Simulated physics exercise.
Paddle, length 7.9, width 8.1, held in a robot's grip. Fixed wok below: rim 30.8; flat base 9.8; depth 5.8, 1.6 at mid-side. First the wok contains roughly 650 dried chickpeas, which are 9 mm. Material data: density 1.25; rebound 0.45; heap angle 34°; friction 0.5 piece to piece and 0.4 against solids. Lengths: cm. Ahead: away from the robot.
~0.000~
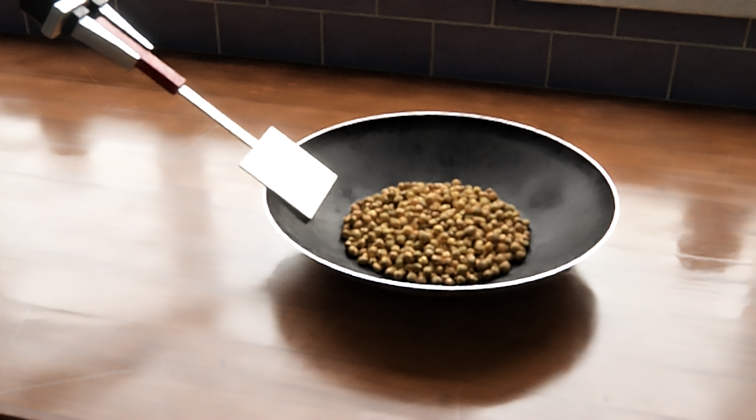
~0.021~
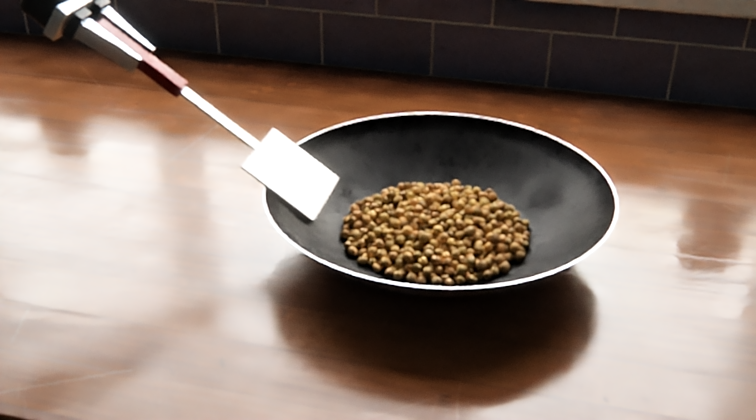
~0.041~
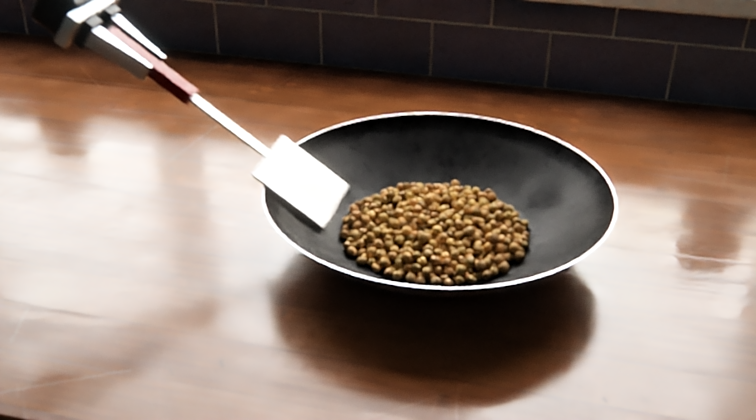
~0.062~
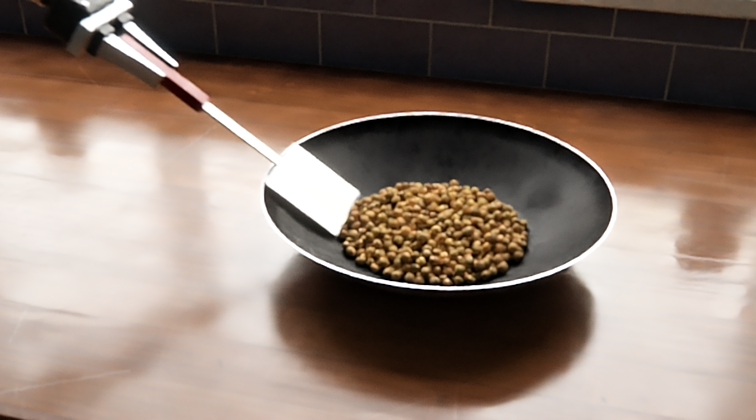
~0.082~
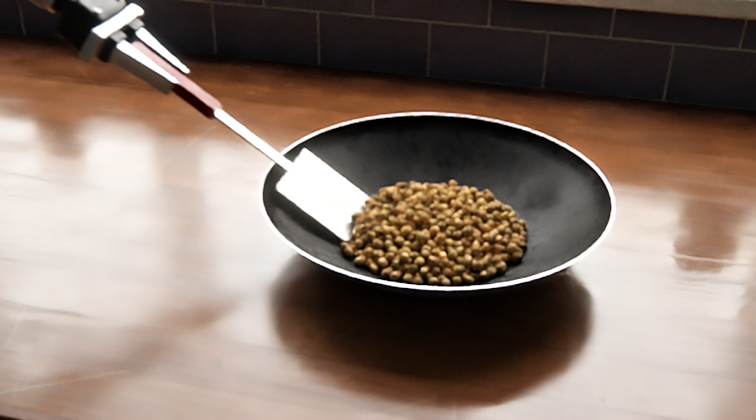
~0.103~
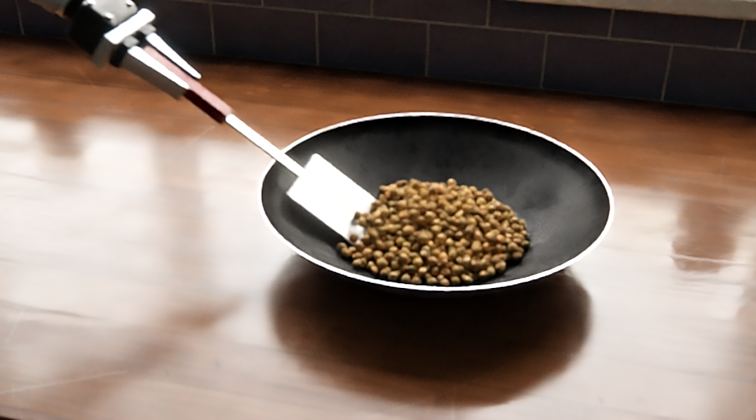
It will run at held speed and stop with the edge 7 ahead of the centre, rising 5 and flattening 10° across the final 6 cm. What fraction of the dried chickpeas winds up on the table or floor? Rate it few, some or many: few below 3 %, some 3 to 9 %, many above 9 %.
Few, below 3 %.
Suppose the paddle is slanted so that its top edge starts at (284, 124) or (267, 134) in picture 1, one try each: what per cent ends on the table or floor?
Around 0 per cent, then around 0 per cent.
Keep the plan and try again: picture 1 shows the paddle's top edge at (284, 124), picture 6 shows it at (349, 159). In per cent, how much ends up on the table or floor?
Some 5 percent ends up on the table or floor.
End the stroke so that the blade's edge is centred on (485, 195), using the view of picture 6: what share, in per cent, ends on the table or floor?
Close to 0 per cent finishes on the table or floor.
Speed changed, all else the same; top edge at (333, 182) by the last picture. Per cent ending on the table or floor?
15 %.
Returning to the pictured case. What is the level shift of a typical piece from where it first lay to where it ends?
Roughly 4 cm.
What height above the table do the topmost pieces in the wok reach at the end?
Some 5.5 cm above the table.
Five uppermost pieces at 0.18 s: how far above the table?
Around 4 cm above the table.
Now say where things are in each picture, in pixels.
In the first frame, the paddle top edge at (256, 146), sloping 35°; upper third of the load around (438, 224), from x 345 to 525, top at y 185; 649 in the wok.
In the second frame, the paddle top edge at (258, 147), sloping 35°; upper third of the load around (438, 224), from x 345 to 525, top at y 185.
In the third frame, the paddle top edge at (268, 155), sloping 35°; upper third of the load around (437, 224), from x 345 to 525, top at y 185.
In the fourth frame, the paddle top edge at (280, 162), sloping 35°; upper third of the load around (436, 224), from x 345 to 525, top at y 185.
In the fifth frame, the paddle top edge at (291, 169), sloping 35°; upper third of the load around (429, 223), from x 345 to 525, top at y 185.
In the sixth frame, the paddle top edge at (302, 174), sloping 35°; upper third of the load around (432, 223), from x 340 to 525, top at y 185; 649 in the wok.
After 0.18 s, sloping 35°, highest piece 4 above the table; 649 in the wok.
After 0.26 s, sloping 31°, highest piece 5 above the table; 649 in the wok.
After 0.50 s, sloping 25°, highest piece 7 above the table; 647 in the wok, 1 on the table or floor, 1 on the blade or in flight.
After 1.55 s, sloping 25°, highest piece 5 above the table; 647 in the wok, 2 on the table or floor.
In the end, 647 in the wok, 2 on the table or floor. That is 0 % on the table or floor.
